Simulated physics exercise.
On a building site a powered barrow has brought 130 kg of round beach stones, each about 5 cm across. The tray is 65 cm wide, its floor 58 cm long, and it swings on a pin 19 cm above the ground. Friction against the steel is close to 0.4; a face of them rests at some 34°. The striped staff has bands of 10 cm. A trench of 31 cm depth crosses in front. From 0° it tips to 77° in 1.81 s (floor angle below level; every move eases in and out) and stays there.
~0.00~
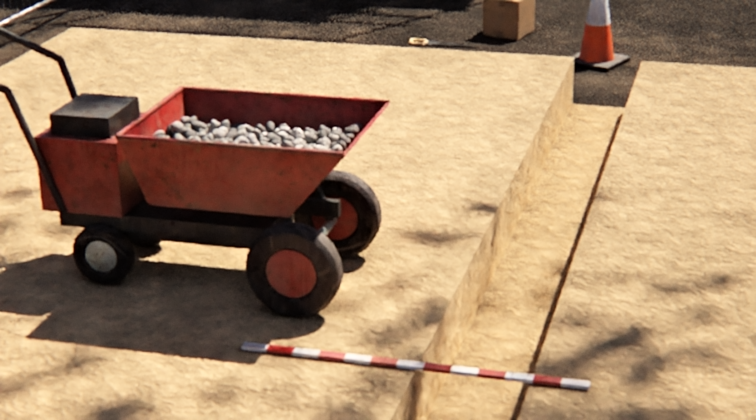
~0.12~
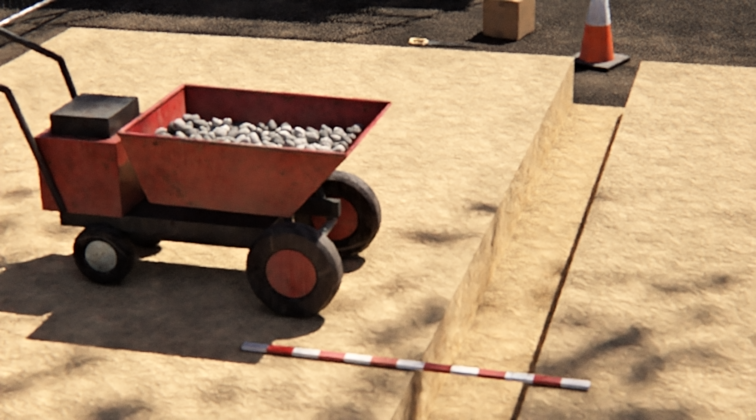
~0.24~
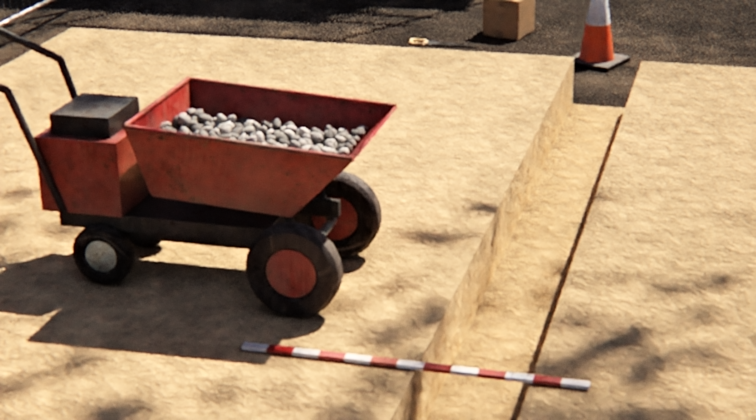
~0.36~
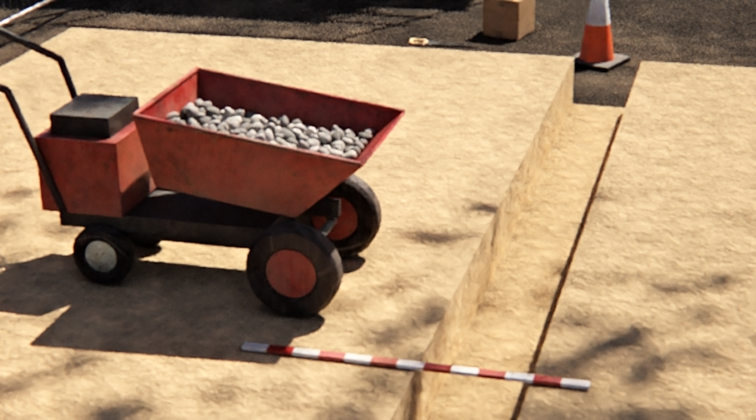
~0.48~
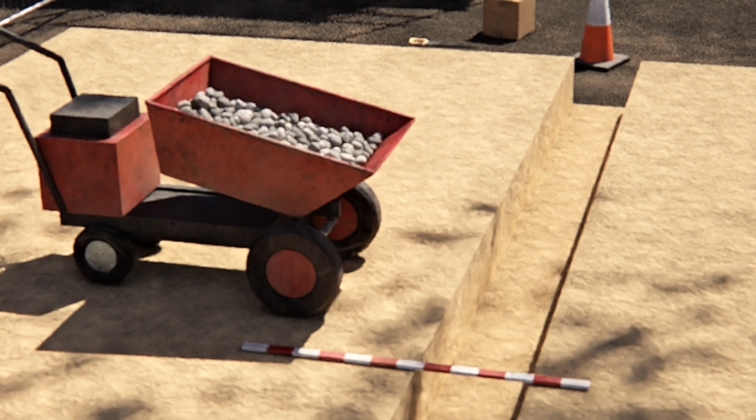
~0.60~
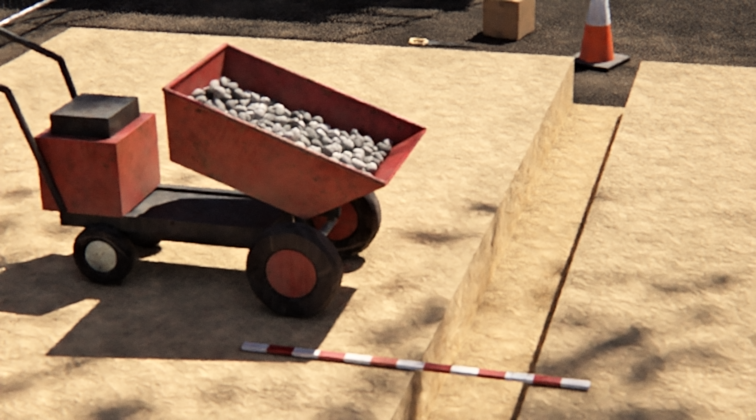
A red barrow full of rounded grey stones stood beside a trench, and its tray slowly tilted, the back rising and the front lip dipping to the right, while the wheels stayed still.
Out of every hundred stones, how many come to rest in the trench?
Roughly 100 per cent ends in the trench.
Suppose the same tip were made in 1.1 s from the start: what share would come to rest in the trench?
It would be near 100 per cent.
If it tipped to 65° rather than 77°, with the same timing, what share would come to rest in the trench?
In that case some 100 per cent.
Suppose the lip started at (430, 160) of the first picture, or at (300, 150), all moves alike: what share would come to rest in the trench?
Near 40 per cent from the first place, 70 from the second.
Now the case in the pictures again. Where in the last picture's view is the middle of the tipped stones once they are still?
Their middle is at about (508, 354).
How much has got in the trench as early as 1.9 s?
Some 85 per cent.
After 1.4 s the floor is at 65°; 96 % in the tray, 4 % in the trench; the foremost stones are at (476, 278).
After 1.9 s the floor is at 77°; 17 % in the tray, 83 % in the trench; the foremost stones are at (546, 360).
After 2.3 s the floor is at 77°; 1 % in the tray, 99 % in the trench; the foremost stones are at (545, 367).
After 4.2 s the floor is at 77°; 0 % in the tray, 100 % in the trench; the foremost stones are at (548, 360).
